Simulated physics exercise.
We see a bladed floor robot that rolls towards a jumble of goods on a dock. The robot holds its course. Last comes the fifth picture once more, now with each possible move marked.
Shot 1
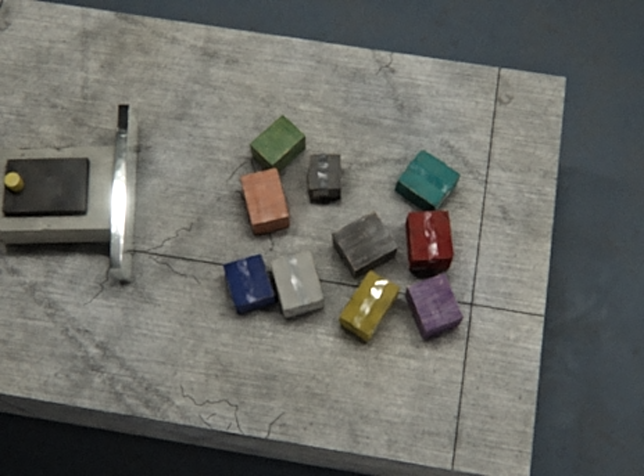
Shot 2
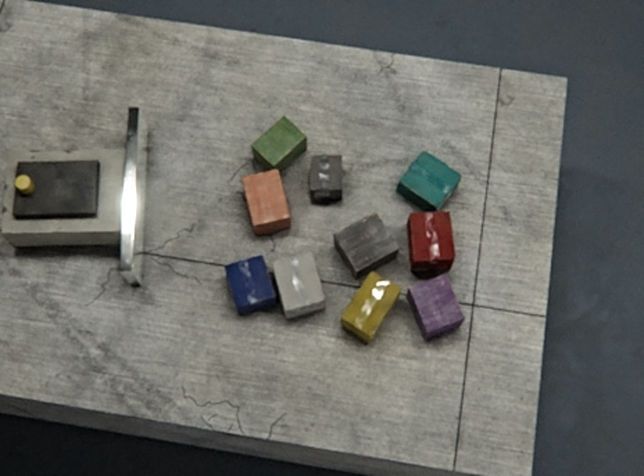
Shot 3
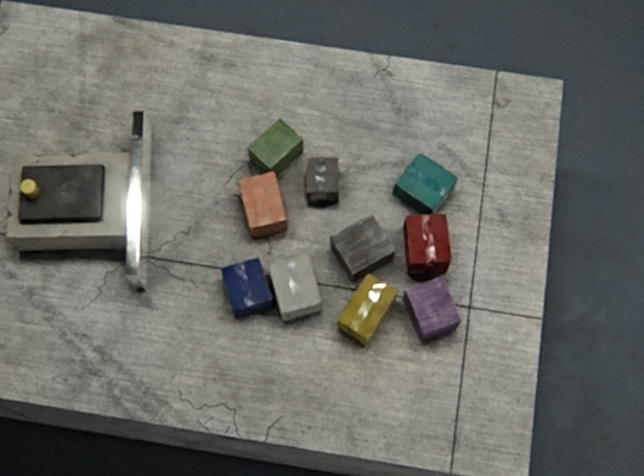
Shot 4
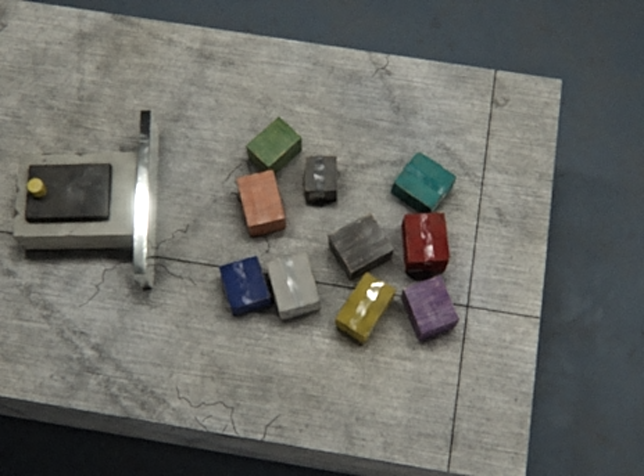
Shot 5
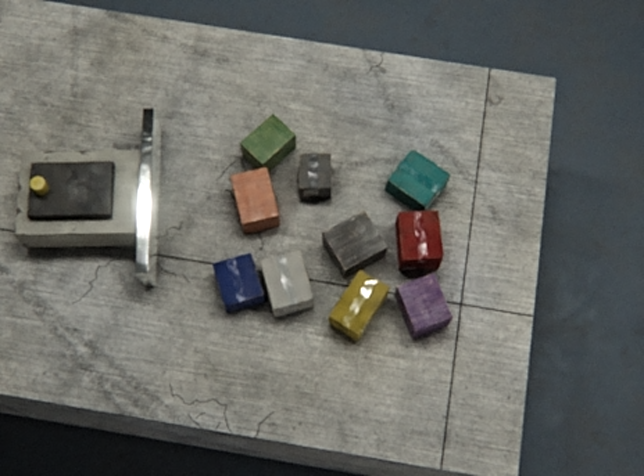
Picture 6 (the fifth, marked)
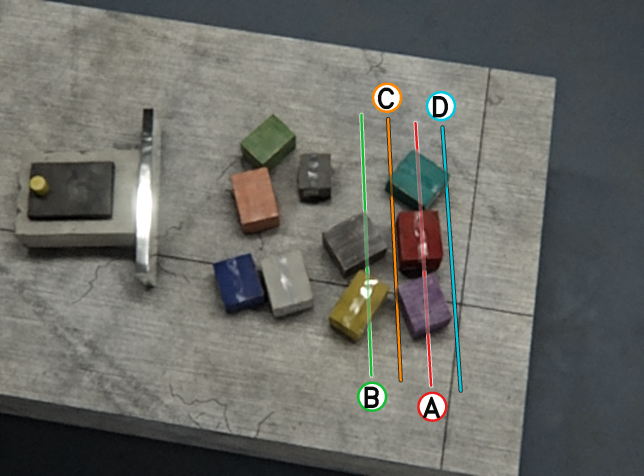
Bladed floor robot edging slightly right across a grey surface towards a jumble of coloured blocks, which stay in their places.
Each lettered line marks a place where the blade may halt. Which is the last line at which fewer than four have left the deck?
No farther than D.
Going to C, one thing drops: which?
The purple crate goes over.
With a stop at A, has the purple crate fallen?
Yes.
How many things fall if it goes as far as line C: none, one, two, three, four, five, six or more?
In all, one.
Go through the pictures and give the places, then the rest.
Turquoise parcel (427, 182); red box (429, 241); green crate (278, 146), in the first picture.
Robot (63, 188); black crate (365, 246), in the second picture.
Robot (68, 192); white box (296, 288), in the third picture.
Robot (75, 191); orange crate (262, 203), in the fourth picture.
Robot (77, 189); purple crate (423, 306); turquoise parcel (417, 182); red box (419, 241), in the fifth picture.
On the marked copy, A at (423, 248); B at (366, 239); C at (394, 244); D at (451, 253).
With D. Early on, robot (187, 207); green crate (288, 143); yellow parcel (365, 309).
Further on, robot (297, 224); purple crate (510, 317); yellow parcel (473, 326).
At the end, robot (384, 238); yellow parcel over the edge; purple crate over the edge; three fallen.
As for the rest, A is within the limit but short; B is within the limit but short; C is within the limit but short.
